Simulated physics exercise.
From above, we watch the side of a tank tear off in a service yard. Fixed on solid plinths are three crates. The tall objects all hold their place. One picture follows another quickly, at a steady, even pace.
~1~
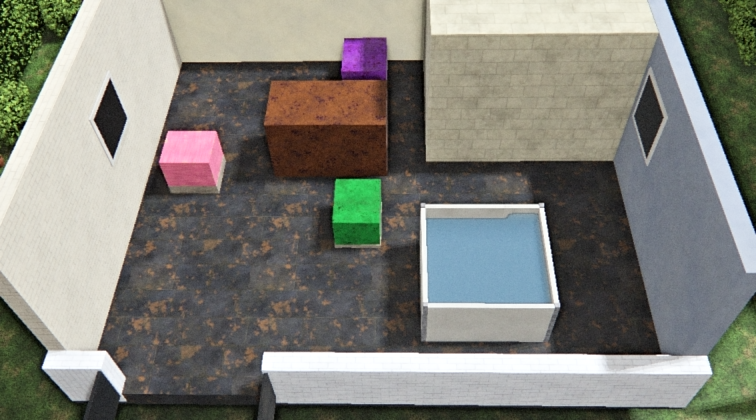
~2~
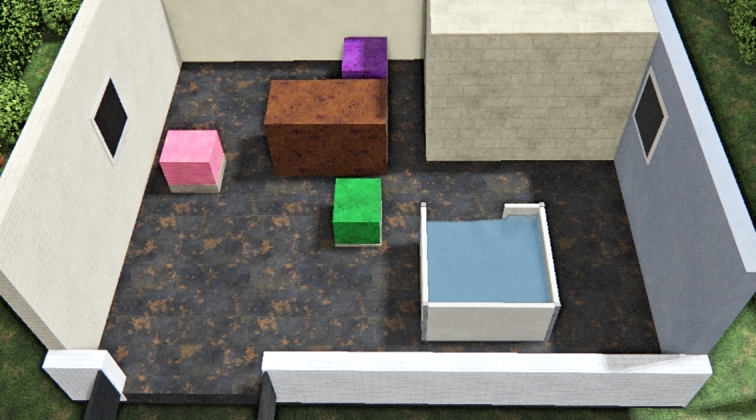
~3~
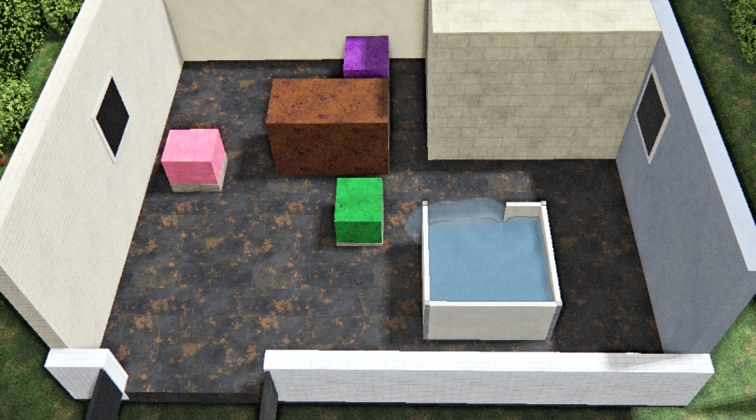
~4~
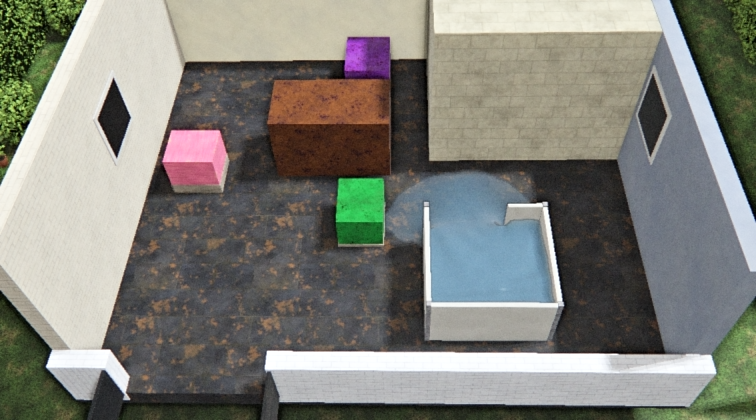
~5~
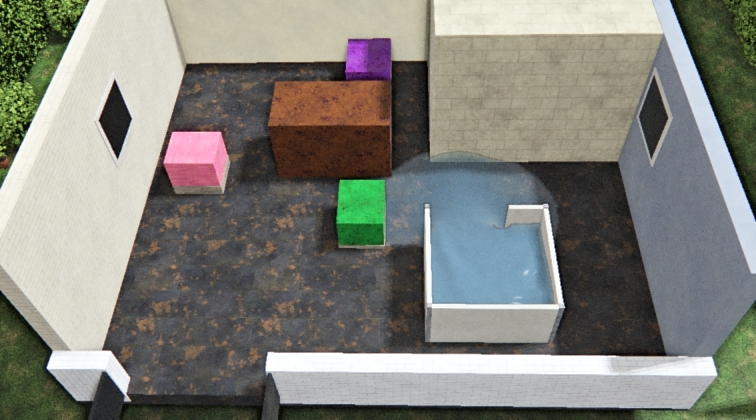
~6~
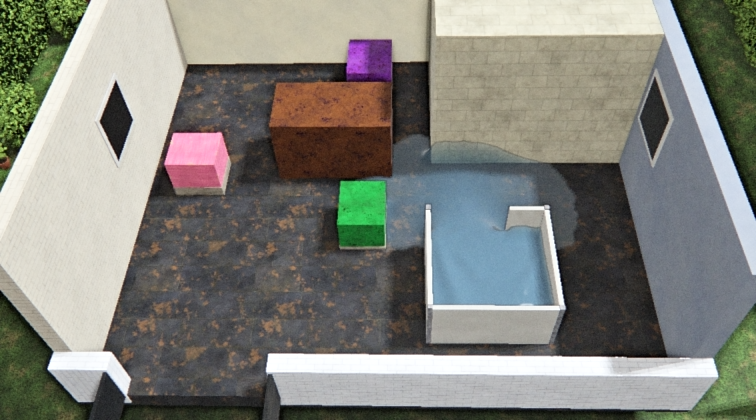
Water pours from the broken far side of a white tank and spreads across the dark floor.
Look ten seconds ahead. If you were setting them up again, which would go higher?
I'd say the pink crate can stay, the purple crate goes higher, the green crate goes higher.
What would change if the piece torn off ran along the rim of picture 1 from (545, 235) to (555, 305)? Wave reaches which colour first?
The crate marked green.
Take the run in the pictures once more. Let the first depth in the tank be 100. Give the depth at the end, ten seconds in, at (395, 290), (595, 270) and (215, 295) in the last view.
Going in order, roughly 2, 8 and 8 %.
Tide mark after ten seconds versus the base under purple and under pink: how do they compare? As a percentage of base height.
I'd say 580 per cent for the first one and 60 per cent for the second.
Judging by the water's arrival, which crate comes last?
The crate marked pink, I reckon.
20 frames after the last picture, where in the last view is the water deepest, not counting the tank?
Somewhere around (404, 66).
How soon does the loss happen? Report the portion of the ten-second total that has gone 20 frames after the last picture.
Share gone: About 0 %.
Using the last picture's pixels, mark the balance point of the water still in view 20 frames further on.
The centre of mass sits at about (448, 205).
A moment on, water covers 20 % of the floor; the pink crate not reached, the purple crate water round its plinth, the green crate water round its plinth.
Next, water covers 35 % of the floor; the pink crate water round its plinth, the purple crate water round its plinth, the green crate water round its plinth.
Then, water covers 60 % of the floor; the pink crate water round its plinth, the purple crate water round its plinth, the green crate water round its plinth.
Later, water covers 85 % of the floor; the pink crate water round its plinth, the purple crate water round its plinth, the green crate water round its plinth.
In the end, water covers 95 % of the floor; the pink crate stayed above the water, the purple crate was topped, the green crate was topped.
